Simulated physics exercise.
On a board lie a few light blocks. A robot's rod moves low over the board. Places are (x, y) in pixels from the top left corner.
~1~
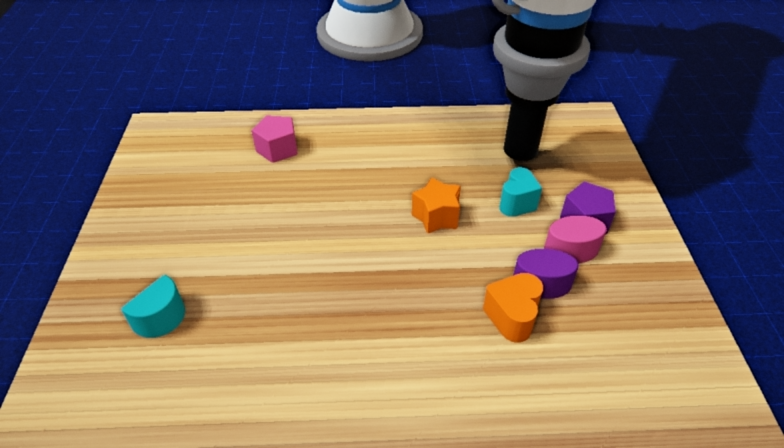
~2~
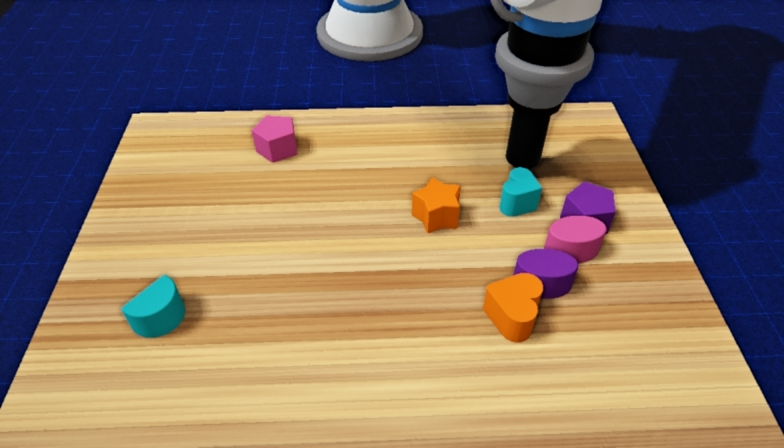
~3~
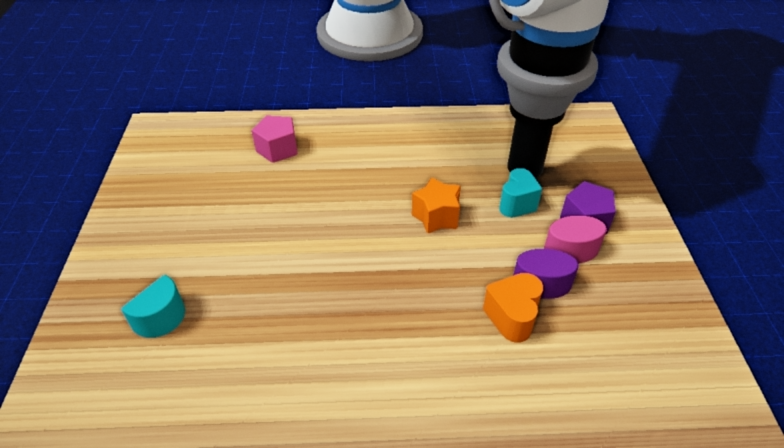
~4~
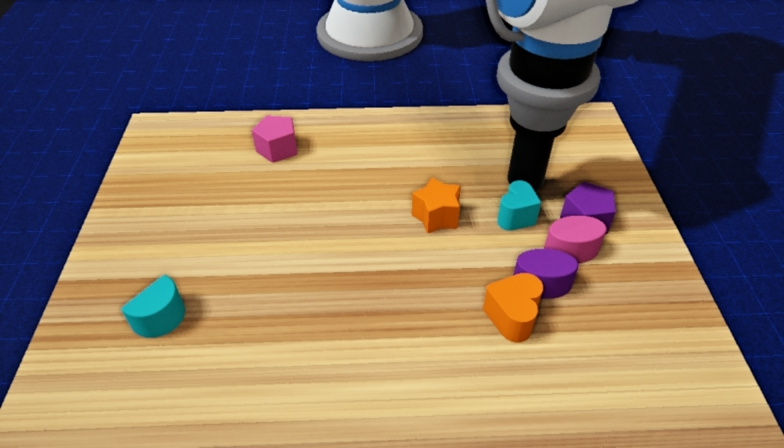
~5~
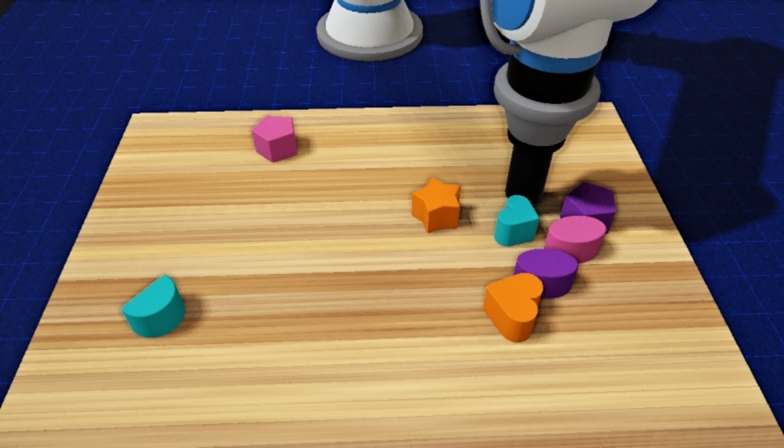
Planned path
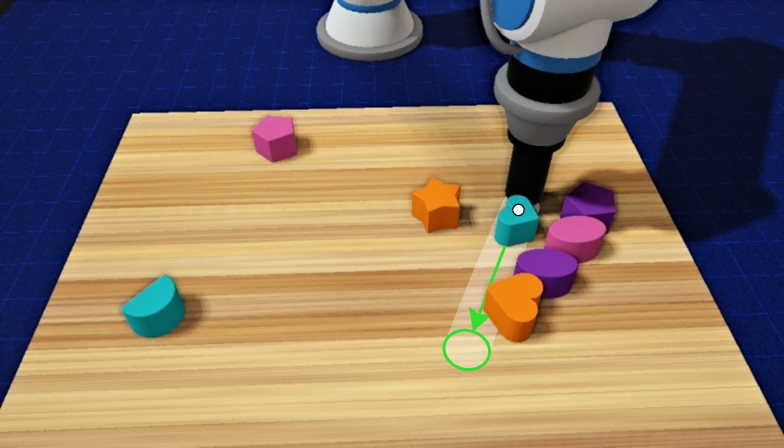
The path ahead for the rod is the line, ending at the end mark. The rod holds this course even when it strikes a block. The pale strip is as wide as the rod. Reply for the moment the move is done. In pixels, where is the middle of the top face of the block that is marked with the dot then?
I'd place it at (466, 366), taking the centre of its top.
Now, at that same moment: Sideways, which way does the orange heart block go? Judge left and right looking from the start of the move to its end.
The shift goes left.
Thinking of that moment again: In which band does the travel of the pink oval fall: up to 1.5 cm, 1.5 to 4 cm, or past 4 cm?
Short of 1.5 cm.
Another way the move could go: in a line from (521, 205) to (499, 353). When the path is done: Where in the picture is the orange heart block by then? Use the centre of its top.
In the picture, it is at (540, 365).
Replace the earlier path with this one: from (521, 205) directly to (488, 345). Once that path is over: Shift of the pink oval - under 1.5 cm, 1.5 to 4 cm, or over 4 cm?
Result: Under 1.5 cm.
Drawn move, in a line from (521, 205) to (467, 349); the dot is on the turquoise heart block.
What follows on the original path. One third of the way, rod at (507, 236); turquoise heart block at (504, 253), turned 45° anticlockwise; purple oval at (550, 265), turned 15° anticlockwise.
Two thirds of the way, rod at (489, 284); orange heart block at (527, 331), turned 30° anticlockwise; turquoise heart block at (486, 304), turned 65° anticlockwise; purple oval at (550, 265), turned 15° anticlockwise.
At the end, rod at (468, 339); orange heart block at (528, 332), turned 35° anticlockwise; turquoise heart block at (466, 366), turned 70° anticlockwise; purple oval at (550, 265), turned 15° anticlockwise; pink oval still.
